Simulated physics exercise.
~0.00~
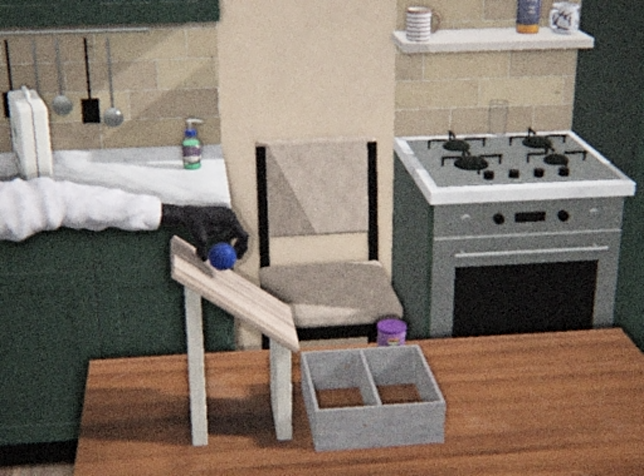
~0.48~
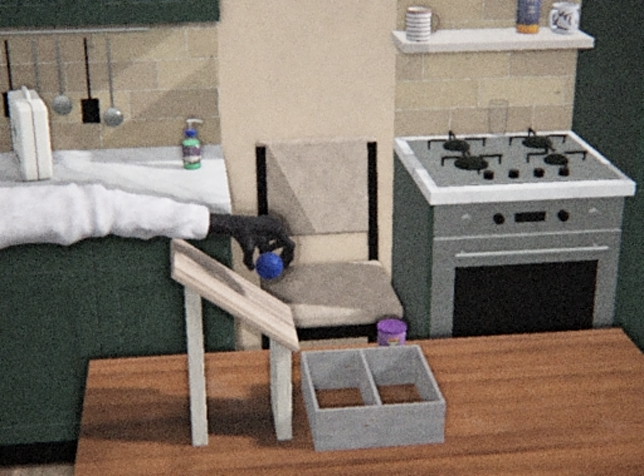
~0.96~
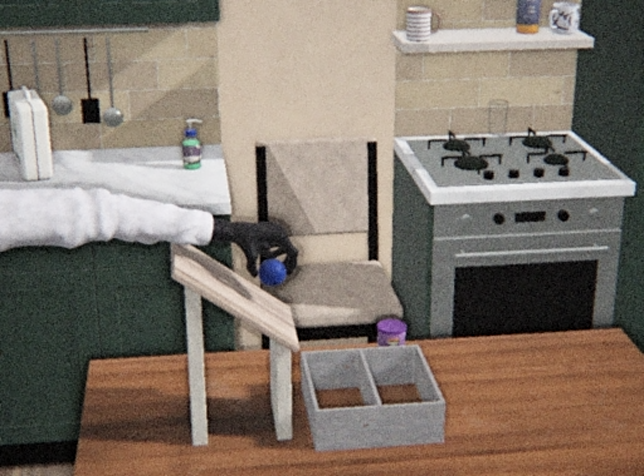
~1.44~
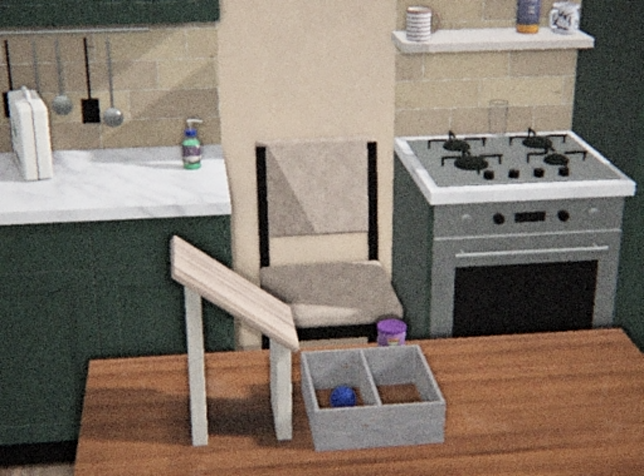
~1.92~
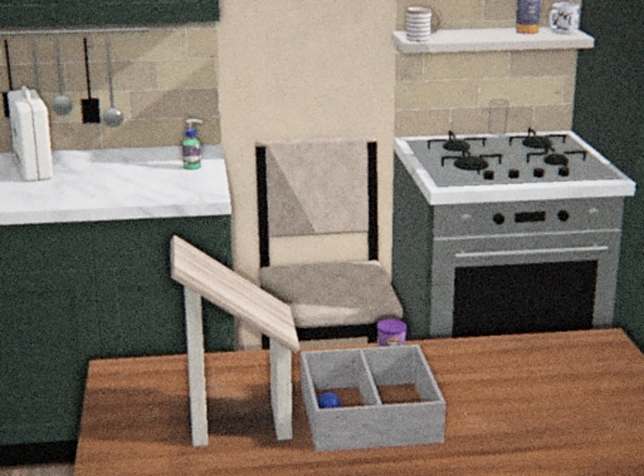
A blue ball held over a sloping board is released and settles in the tray's nearer bay.
